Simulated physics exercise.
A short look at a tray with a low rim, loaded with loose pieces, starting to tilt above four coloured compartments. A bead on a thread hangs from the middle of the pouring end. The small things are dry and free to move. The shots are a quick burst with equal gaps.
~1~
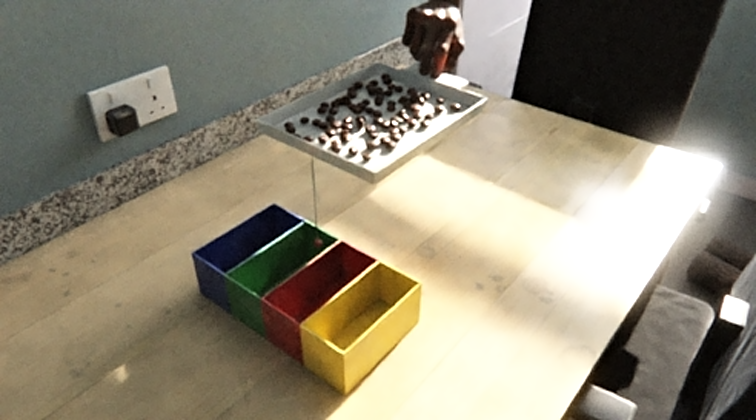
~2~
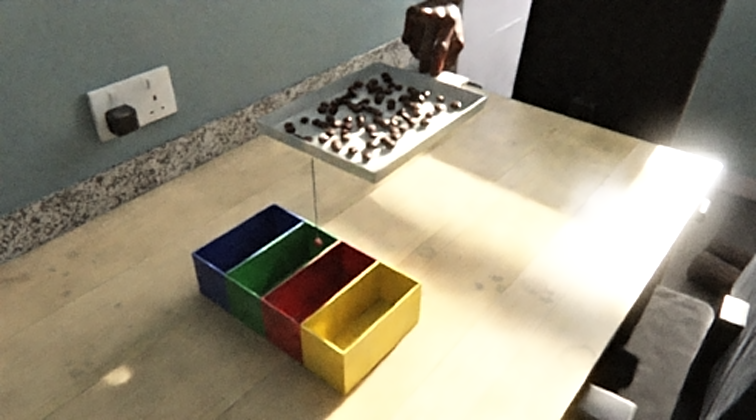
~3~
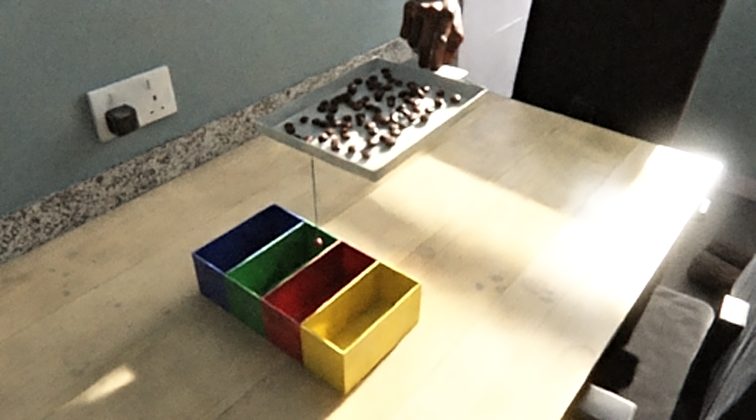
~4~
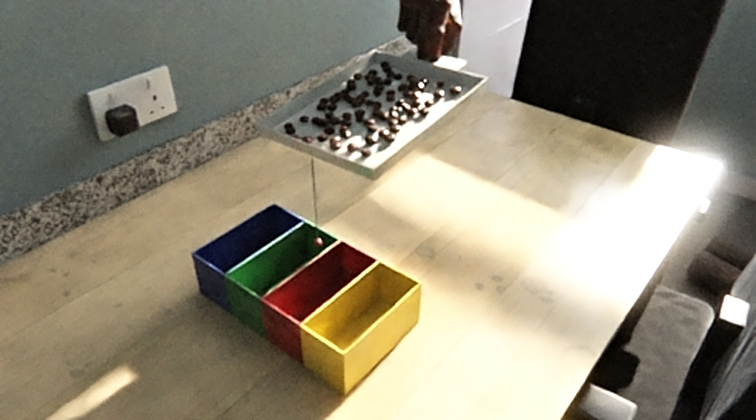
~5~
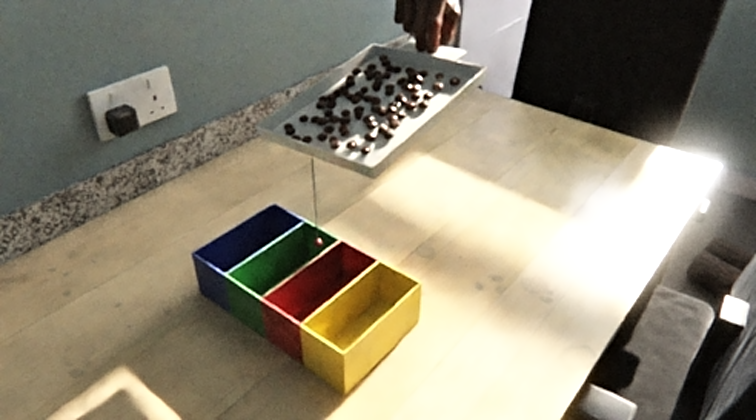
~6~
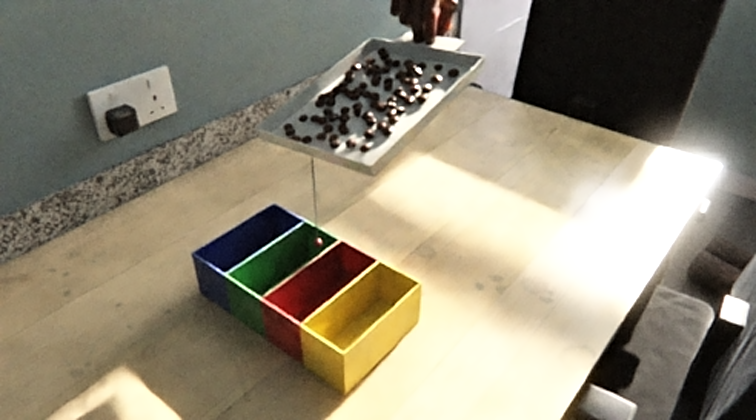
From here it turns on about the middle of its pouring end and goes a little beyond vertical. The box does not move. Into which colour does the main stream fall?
Most goes to the blue cell.
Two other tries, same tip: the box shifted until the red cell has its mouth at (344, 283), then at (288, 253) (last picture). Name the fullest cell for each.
The first try: The blue one. The second: Green.
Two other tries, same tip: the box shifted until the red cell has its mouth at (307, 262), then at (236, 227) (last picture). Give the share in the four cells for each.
Near 100 % and 100 %.
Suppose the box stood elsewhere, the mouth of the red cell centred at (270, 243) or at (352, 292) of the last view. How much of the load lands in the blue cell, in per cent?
First some 0, then 50 per cent.
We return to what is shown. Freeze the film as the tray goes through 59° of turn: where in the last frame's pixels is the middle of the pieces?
Roughly at (299, 112).
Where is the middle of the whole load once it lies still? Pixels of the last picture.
Roughly at (262, 273).
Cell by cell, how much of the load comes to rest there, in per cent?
Blue cell: 70 %, green cell: 30 %, red cell: 0 %, yellow cell: 0 %.
Soon after the last picture, tray tipped steeply; all on the tray.
A little later, tray tipped right over; about two thirds on the tray; about a quarter in the blue cell; a stray few in the green cell; a small part falling or outside the box.
Later still, tray tipped past a quarter turn; about two thirds in the blue cell; about a quarter in the green cell; a stray few falling or outside the box.
At rest, tray tipped past a quarter turn; about two thirds in the blue cell; about a quarter in the green cell; none in the yellow cell; none in the red cell; a stray few outside the box.
